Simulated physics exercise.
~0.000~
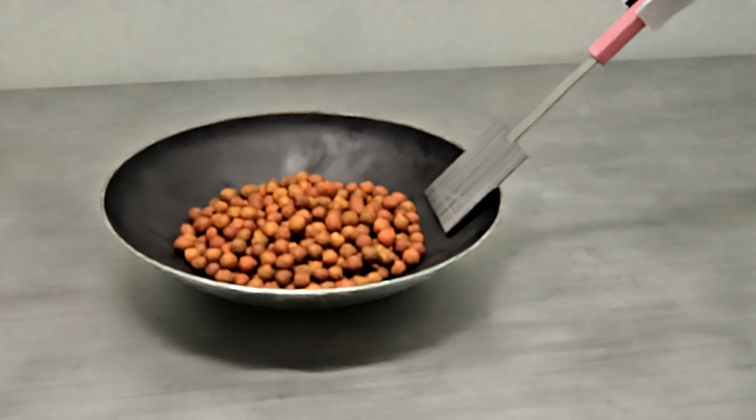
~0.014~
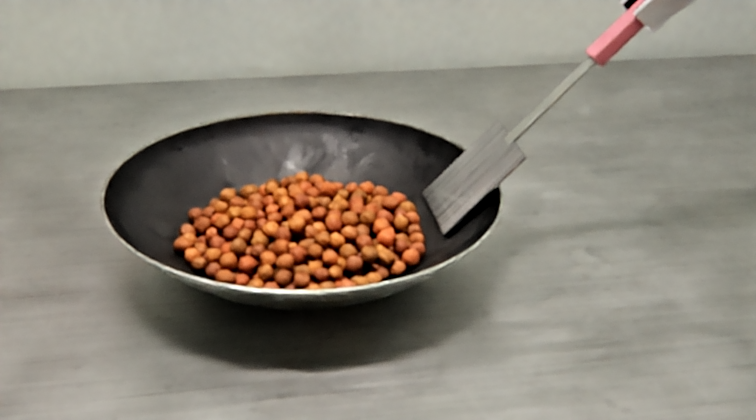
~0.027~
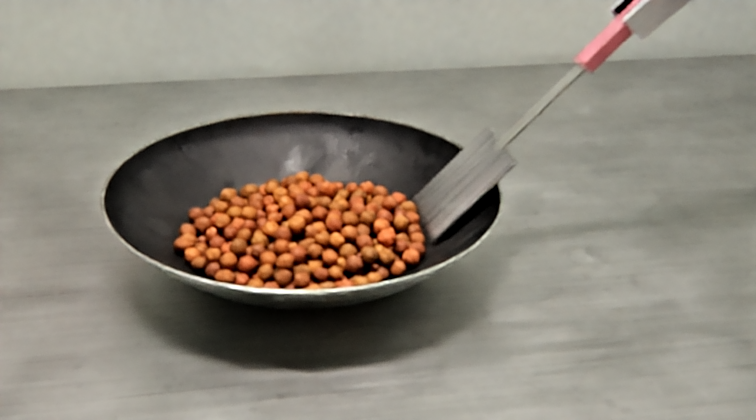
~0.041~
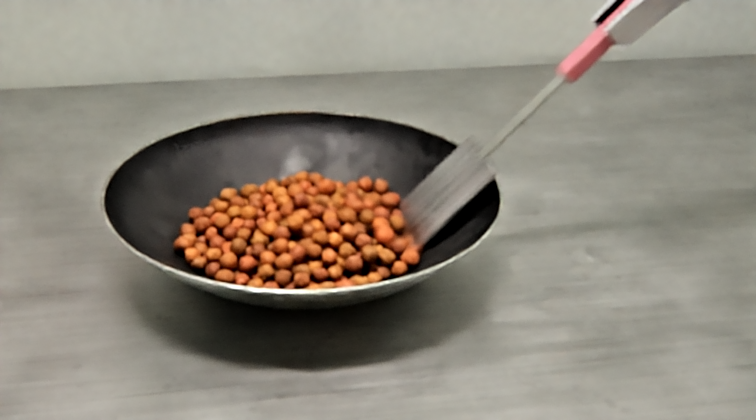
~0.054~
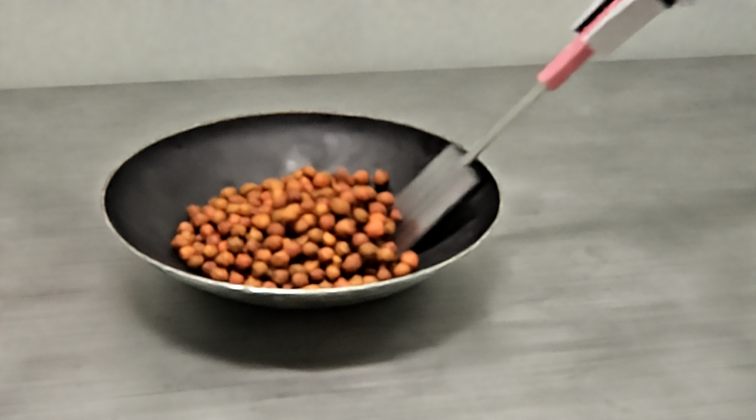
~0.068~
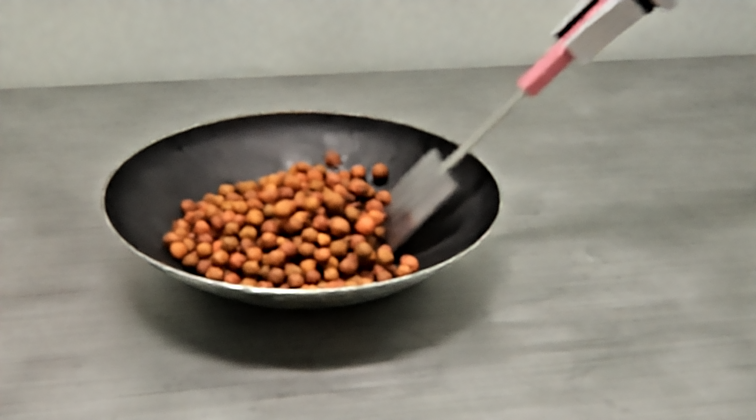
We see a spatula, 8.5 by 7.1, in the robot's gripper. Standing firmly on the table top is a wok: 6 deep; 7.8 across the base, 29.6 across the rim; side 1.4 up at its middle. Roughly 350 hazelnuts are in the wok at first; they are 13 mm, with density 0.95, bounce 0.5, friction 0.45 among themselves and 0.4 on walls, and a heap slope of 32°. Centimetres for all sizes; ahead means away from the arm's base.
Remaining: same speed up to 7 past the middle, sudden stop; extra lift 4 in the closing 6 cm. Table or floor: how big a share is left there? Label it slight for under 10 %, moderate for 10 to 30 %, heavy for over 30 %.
Label: Moderate.
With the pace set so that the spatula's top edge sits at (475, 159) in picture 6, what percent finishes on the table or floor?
That share would be some 5 percent.
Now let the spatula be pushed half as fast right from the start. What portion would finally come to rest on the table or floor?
In that case, close to 0 per cent.
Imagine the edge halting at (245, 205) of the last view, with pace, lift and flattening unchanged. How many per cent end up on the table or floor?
Around 5 percent.
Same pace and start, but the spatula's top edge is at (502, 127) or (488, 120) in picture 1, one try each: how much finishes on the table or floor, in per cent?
About 20 and 25 per cent.
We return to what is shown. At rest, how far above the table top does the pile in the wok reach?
Height at the end: Around 5.5 cm.
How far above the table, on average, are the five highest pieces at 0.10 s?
Height: Approx. 7 cm.
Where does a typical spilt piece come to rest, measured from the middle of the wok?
About 48 cm out from the centre.
After 0.10 s, sloping 46°, highest piece 8 above the table; 354 in the wok.
After 0.14 s, sloping 46°, highest piece 9 above the table; 354 in the wok.
After 0.36 s, sloping 46°, highest piece 15 above the table; 290 in the wok, 29 on the table or floor, 35 on the blade or in flight.
After 1.41 s, sloping 46°, highest piece 5 above the table; 290 in the wok, 64 on the table or floor.
In the end, 290 in the wok, 64 on the table or floor. That is 18 % on the table or floor.
